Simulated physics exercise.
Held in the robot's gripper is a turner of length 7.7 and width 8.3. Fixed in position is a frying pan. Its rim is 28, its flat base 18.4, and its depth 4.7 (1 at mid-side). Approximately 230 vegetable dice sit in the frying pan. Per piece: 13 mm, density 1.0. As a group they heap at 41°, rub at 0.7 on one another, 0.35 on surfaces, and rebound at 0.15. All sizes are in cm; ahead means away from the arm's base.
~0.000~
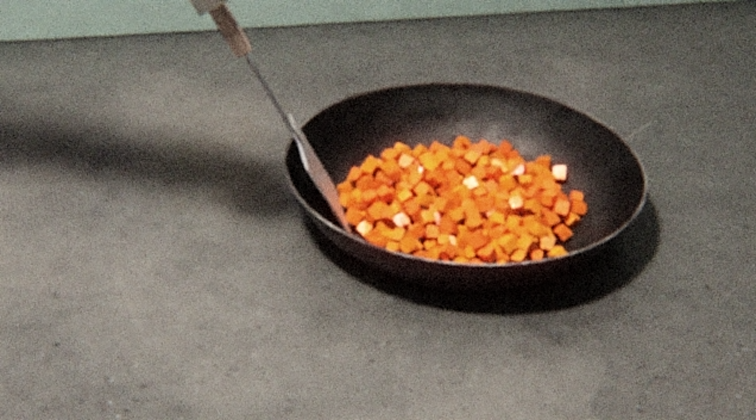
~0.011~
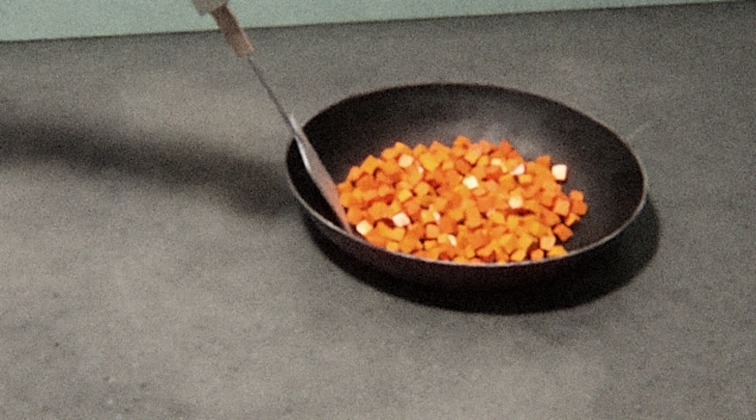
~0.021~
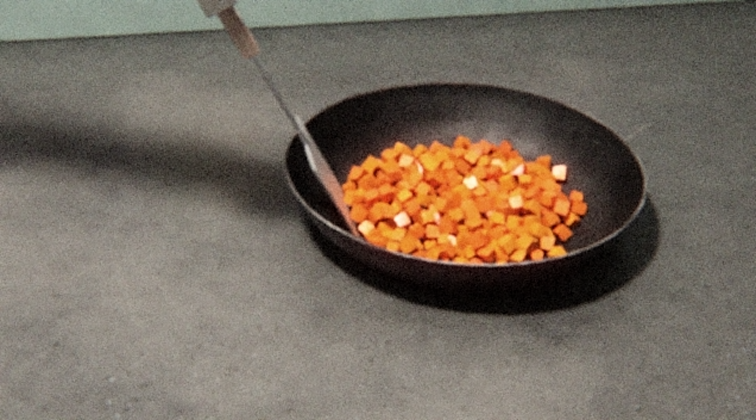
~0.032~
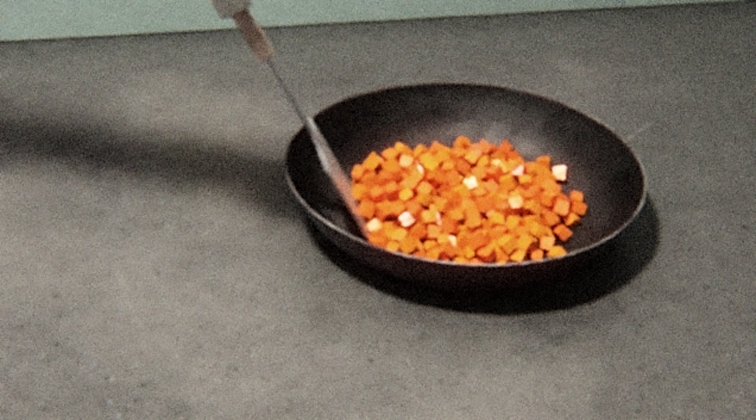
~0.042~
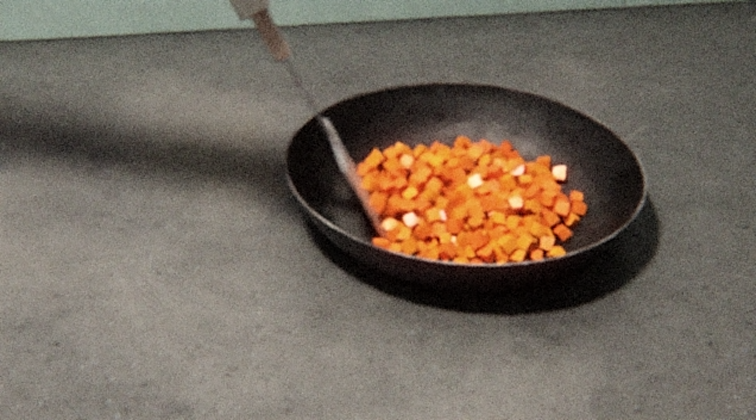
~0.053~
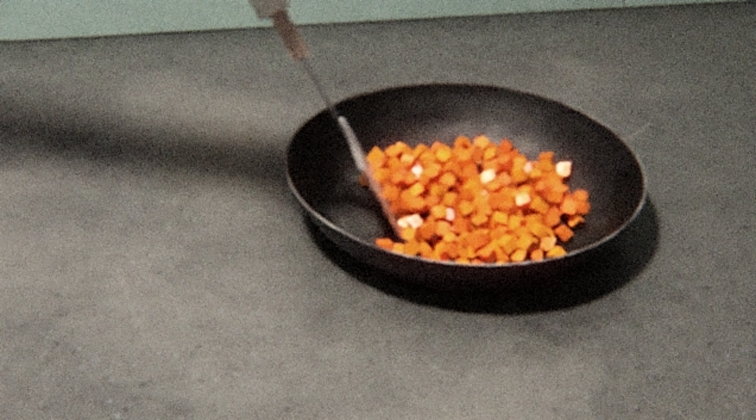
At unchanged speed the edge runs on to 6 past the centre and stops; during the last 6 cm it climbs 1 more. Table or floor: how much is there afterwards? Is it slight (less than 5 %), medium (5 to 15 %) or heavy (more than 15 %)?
Medium.
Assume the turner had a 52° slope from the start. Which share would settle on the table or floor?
It would come to roughly 5 percent.
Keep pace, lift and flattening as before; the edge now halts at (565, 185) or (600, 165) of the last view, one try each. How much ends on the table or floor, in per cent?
Roughly 25 and 45 per cent.
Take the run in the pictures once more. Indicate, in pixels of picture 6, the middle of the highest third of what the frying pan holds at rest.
Somewhere around (583, 171) in the last picture.
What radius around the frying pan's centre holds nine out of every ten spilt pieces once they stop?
25 centimetres, give or take.
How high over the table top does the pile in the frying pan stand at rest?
Top of the heap: Roughly 5.5 cm above the table top.
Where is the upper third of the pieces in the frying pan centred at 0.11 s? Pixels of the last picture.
About pixel (544, 171).
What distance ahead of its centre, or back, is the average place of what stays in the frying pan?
Ahead of centre, near 6.0 centimetres.
By 0.08 s, sloping 63°, highest piece 5 above the table; 230 in the frying pan.
By 0.11 s, sloping 63°, highest piece 6 above the table; 230 in the frying pan.
By 0.33 s, sloping 63°, highest piece 6 above the table; 209 in the frying pan, 19 on the table or floor, 2 on the blade or in flight.
By 1.38 s, sloping 63°, highest piece 6 above the table; 209 in the frying pan, 21 on the table or floor.
Final count, 209 in the frying pan, 21 on the table or floor. That is 9 % on the table or floor.
